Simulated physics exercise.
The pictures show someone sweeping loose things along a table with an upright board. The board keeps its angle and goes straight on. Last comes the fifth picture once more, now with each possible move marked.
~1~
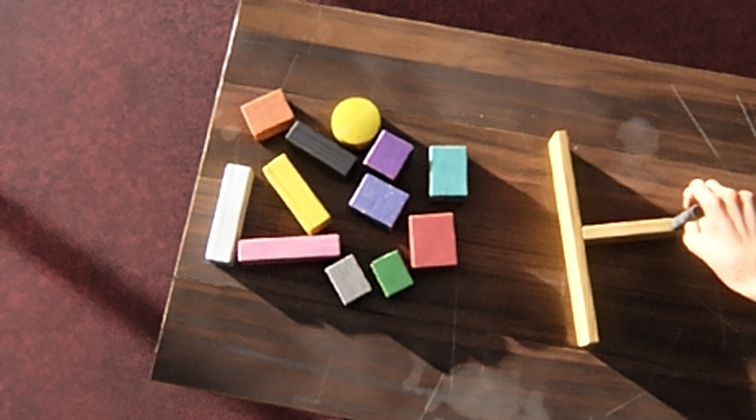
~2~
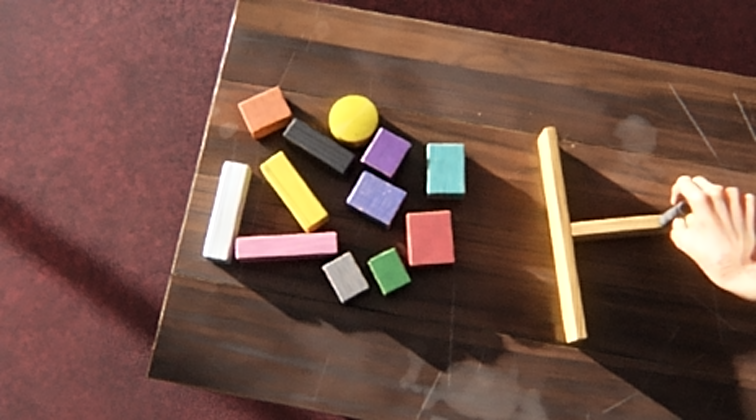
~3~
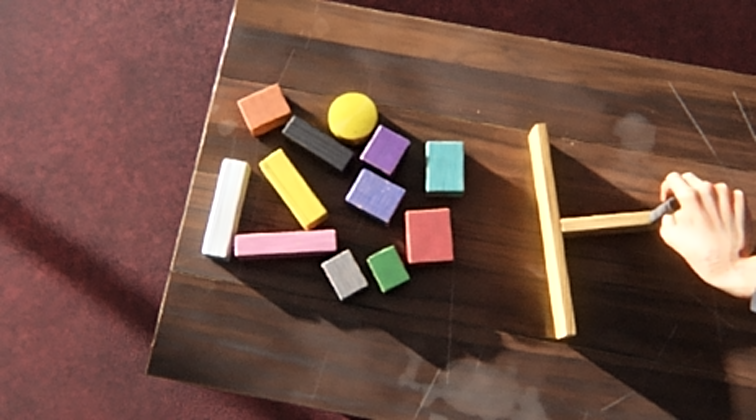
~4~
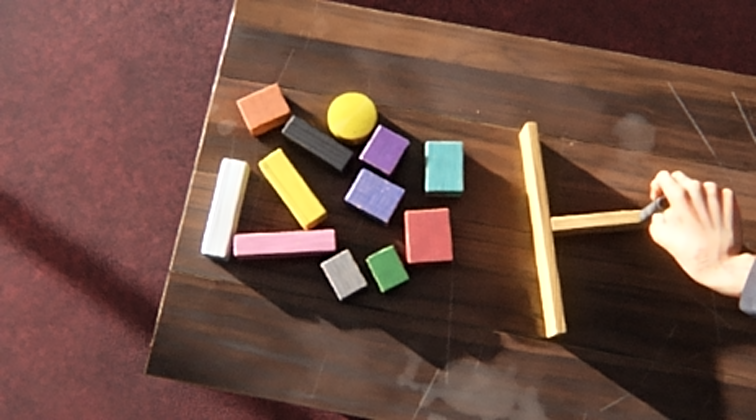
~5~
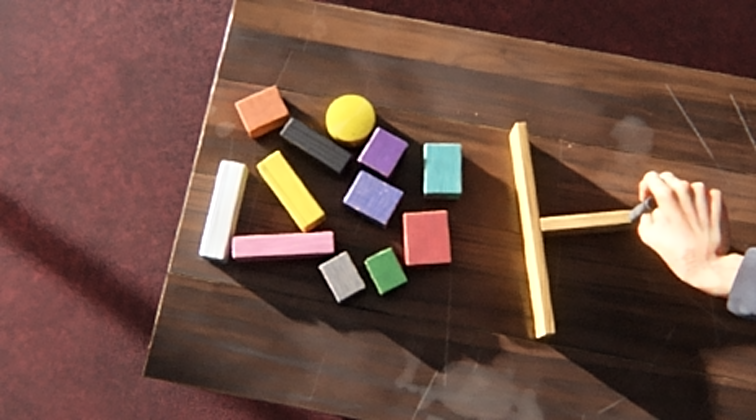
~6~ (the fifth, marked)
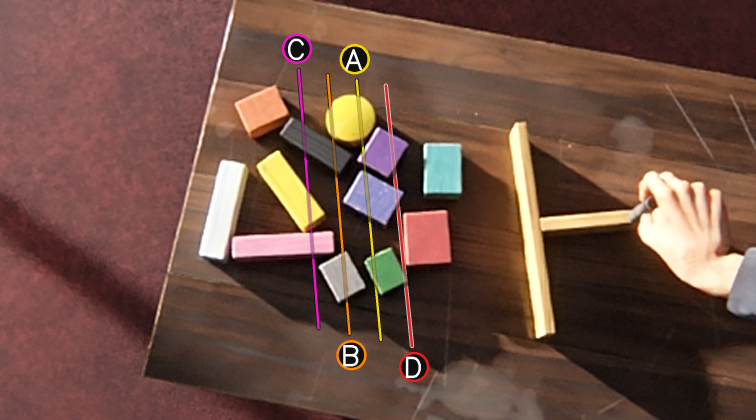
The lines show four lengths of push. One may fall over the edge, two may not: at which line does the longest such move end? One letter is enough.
C is the last line within the limit.
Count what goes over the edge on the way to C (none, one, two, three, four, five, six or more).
One.
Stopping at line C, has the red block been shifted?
Yes.
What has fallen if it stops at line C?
The white stick.
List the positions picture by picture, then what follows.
The first picture shows black stick (323, 151); orange block (269, 116); red block (433, 243).
The second picture shows board (566, 230); purple block (386, 156).
The third picture shows board (556, 227); turquoise block (444, 170).
The fourth picture shows board (546, 225); blue block (375, 198).
The fifth picture shows board (535, 225); yellow tin (352, 122); yellow stick (292, 193); pink bar (284, 247).
On the marked copy, A at (368, 206); B at (338, 200); C at (308, 195); D at (398, 211).
Taking C. A third of the way, board (454, 211); purple block (378, 158); turquoise block (422, 170).
Two thirds of the way, board (372, 195); white stick (221, 212); orange block (259, 106).
When it is over, board (311, 184); white stick over the edge; yellow stick (201, 197); one fallen.
As for the rest, A is within the limit but short; B is within the limit but short; D is within the limit but short.
